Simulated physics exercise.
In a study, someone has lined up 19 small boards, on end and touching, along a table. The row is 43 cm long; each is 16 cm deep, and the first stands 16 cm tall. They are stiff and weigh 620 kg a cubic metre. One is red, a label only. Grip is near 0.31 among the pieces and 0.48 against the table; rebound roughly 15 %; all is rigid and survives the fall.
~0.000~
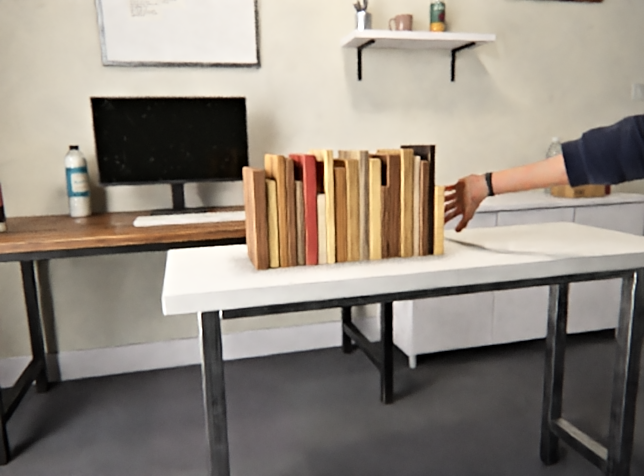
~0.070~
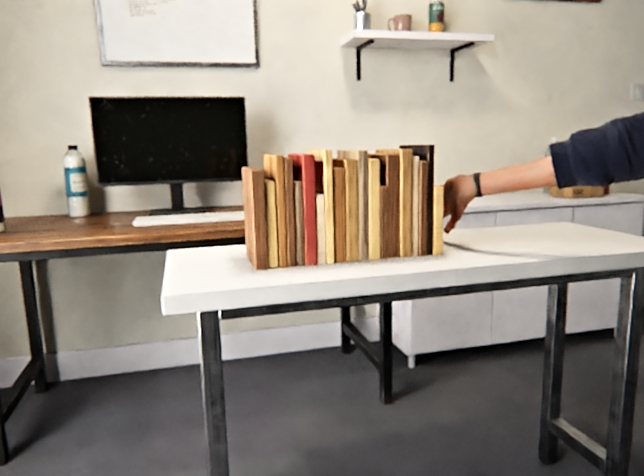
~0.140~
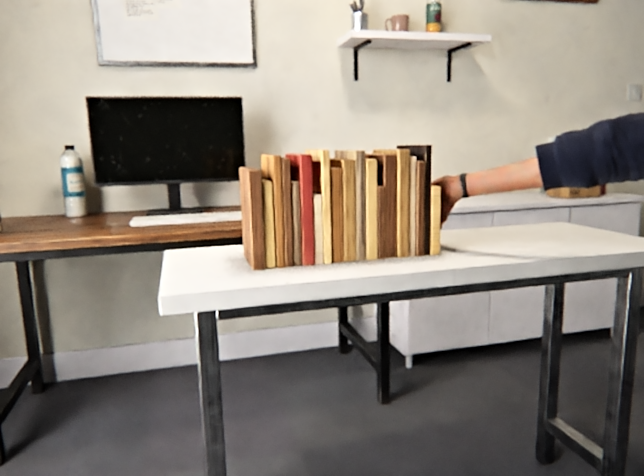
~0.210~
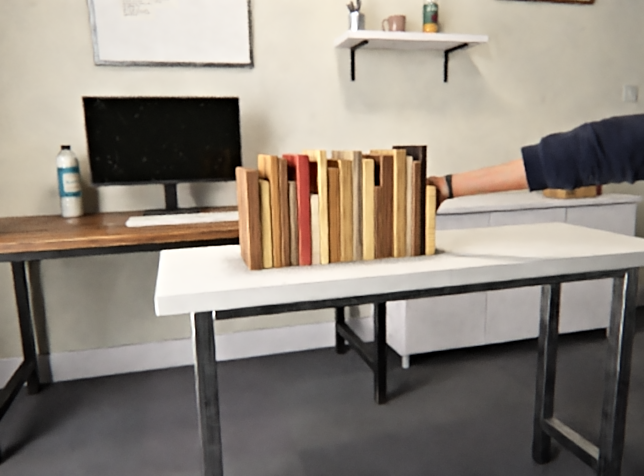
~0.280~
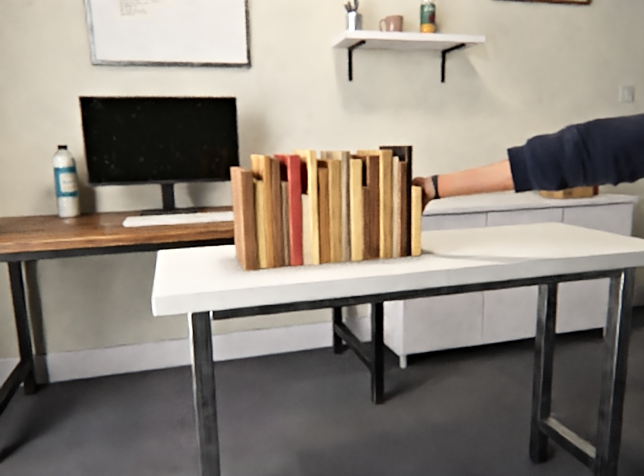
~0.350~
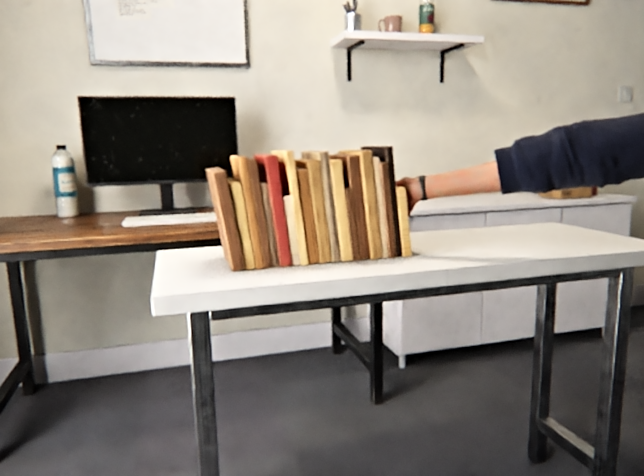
A hand on a dark-sleeved arm reaches in from the right toward a row of upright wooden boards on a white table, seen from the front in a grey-floored room. The boards are brown and tan with one red, before a monitor and bottle on a wooden desk, a shelf and white cabinets. The hand pushes the row's right end, and the boards shift and tilt left as the camera pans slightly.
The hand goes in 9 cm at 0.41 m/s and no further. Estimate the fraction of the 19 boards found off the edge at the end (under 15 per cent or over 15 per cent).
The part is fewer than 15 in 100.
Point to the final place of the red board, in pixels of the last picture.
Near (213, 226).
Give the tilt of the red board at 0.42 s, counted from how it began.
About 15°.
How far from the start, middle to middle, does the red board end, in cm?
Moved: Red 20.
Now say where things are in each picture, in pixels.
In the first picture (places mark the middle of the side facing us; the camera pans a little), hand (470, 195) 8 cm from the first; red board (311, 211); nothing disturbed.
The second picture shows hand (458, 195) 53 mm from the first; red board (310, 211).
The third picture shows hand (445, 196) 25 mm from the first; red board (308, 211).
The fourth picture shows hand 4 mm in; red board (305, 211).
The fifth picture shows hand 33 mm in; red board (296, 212) shifted 13 mm; 14 disturbed, none off the edge.
The sixth picture shows hand 6 cm in; red board (279, 212) leaning 6°; steepest lean 8°, the board at (229, 222); 19 disturbed, none off the edge.
After 0.42 s, none of the 19 boards off the edge, 19 disturbed; red board leaning 15°.
After 0.62 s, none of the 19 boards off the edge, 19 disturbed; red board leaning 46°.
At rest (1.2 s), 1 of the 19 boards off the edge; red board leaning 52°. That is 5 per cent. As the last picture would show them, middles, red board near (213, 226).
